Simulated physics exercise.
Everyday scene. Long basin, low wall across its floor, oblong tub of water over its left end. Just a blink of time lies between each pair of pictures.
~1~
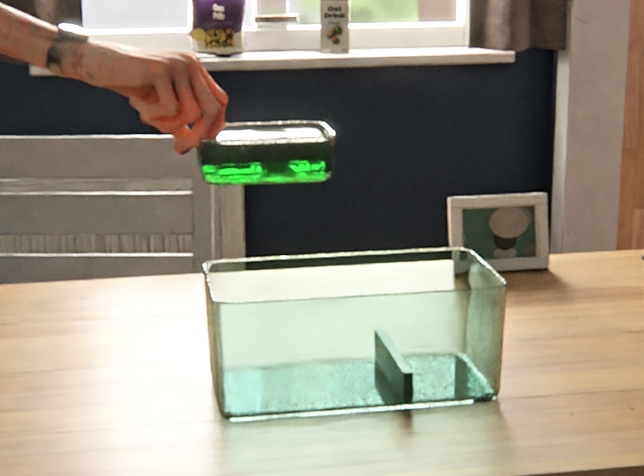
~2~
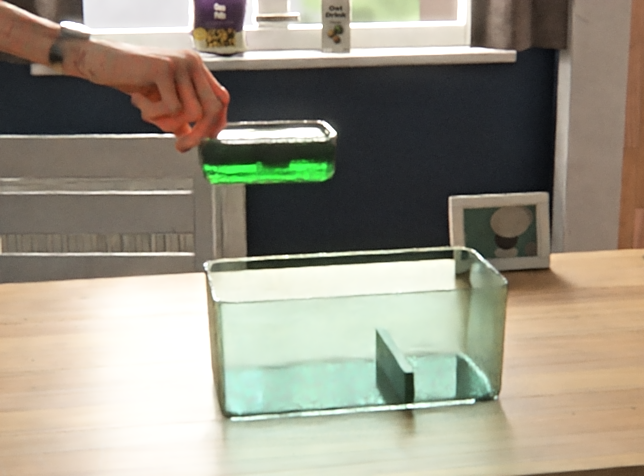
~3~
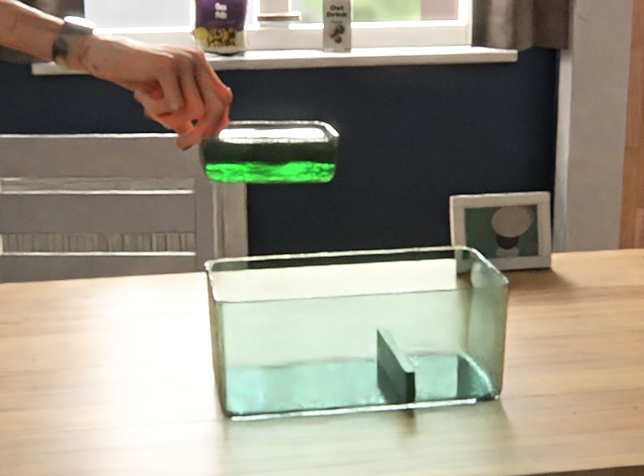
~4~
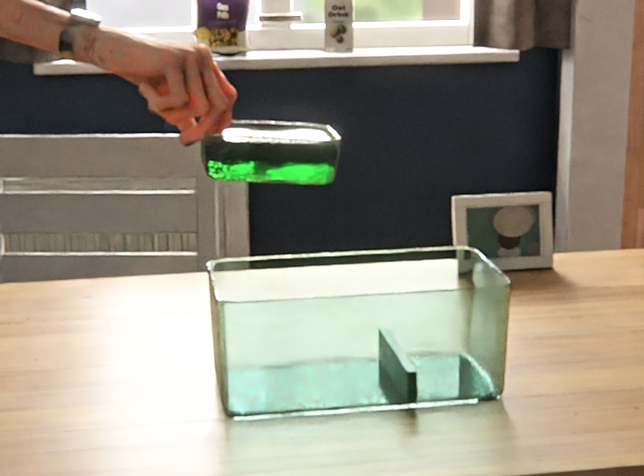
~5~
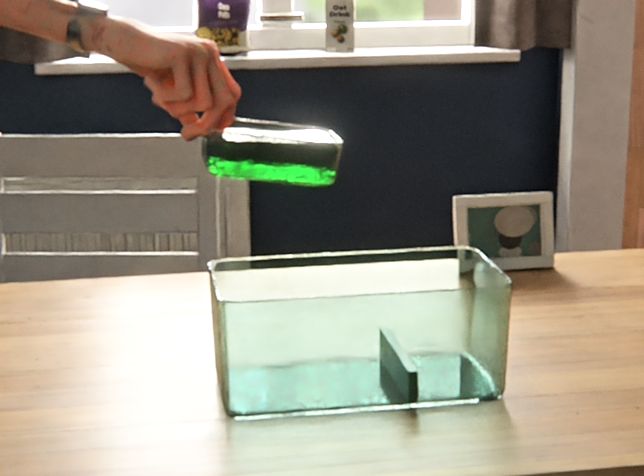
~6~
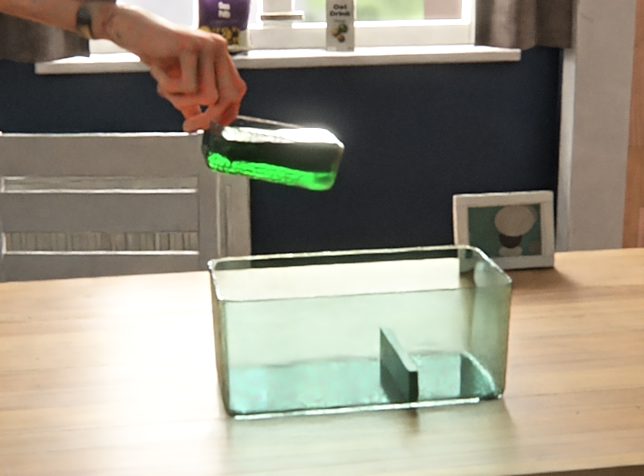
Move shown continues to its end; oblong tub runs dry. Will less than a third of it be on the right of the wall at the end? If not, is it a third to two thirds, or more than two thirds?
No, a third to two thirds.
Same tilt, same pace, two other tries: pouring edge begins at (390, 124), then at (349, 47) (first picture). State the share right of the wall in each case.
It comes to 70 % the first time and 70 % the second.
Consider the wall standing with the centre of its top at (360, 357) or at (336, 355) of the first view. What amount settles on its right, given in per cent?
With the first placement it is 75 %, with the second 80 %.
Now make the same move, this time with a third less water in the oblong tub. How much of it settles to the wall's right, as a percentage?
20 per cent or so.
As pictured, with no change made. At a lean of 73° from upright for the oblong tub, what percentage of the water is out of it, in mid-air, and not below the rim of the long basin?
35 %.
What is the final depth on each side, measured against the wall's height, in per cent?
I'd put the left at about 20 and the right at about 40.
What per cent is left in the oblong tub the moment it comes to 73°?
Amount still in: Approx. 15 %.
A moment on, the oblong tub is tipped part way and 15 per cent is still to pour, 16 is left of the wall and 33 right of it.
Next, the oblong tub is tipped right over and 1 per cent is still to pour, 43 is left of the wall and 53 right of it.
Then the oblong tub is tipped right over and 0 per cent is still to pour, 46 is left of the wall and 53 right of it.
Later the oblong tub is tipped right over and 0 per cent is still to pour, 46 is left of the wall and 53 right of it.
At rest 46 per cent lies left of the wall, 54 right of it and 1 outside.
